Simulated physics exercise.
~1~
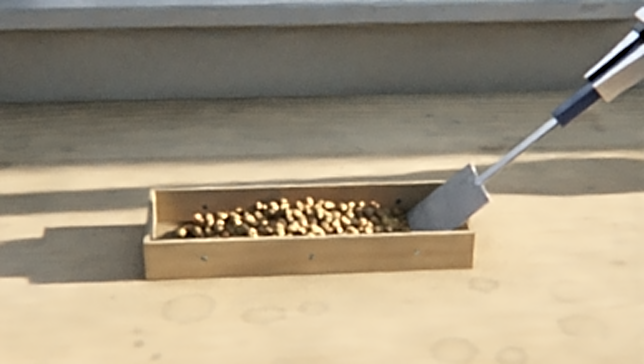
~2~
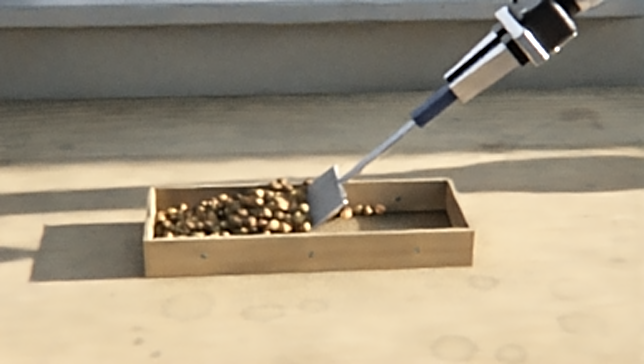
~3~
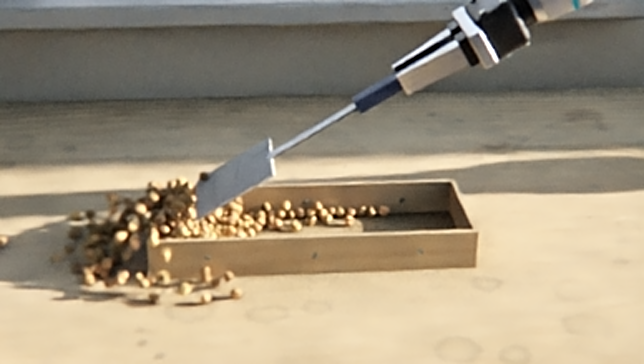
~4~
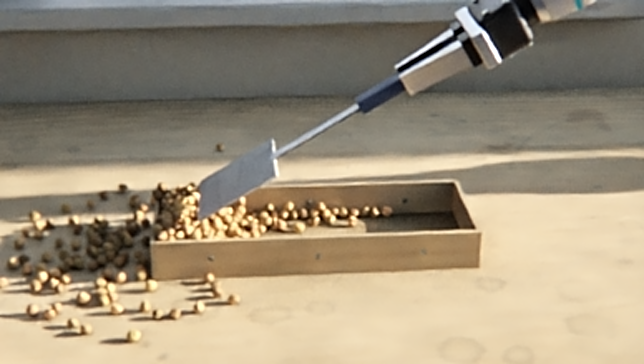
The video shows a robotic arm sweeping a flat paddle leftward through a shallow wooden tray of dried chickpeas, piling them against the left end until some spill over the edge and scatter across the table, while many remain in the tray beneath the raised, tilted paddle.
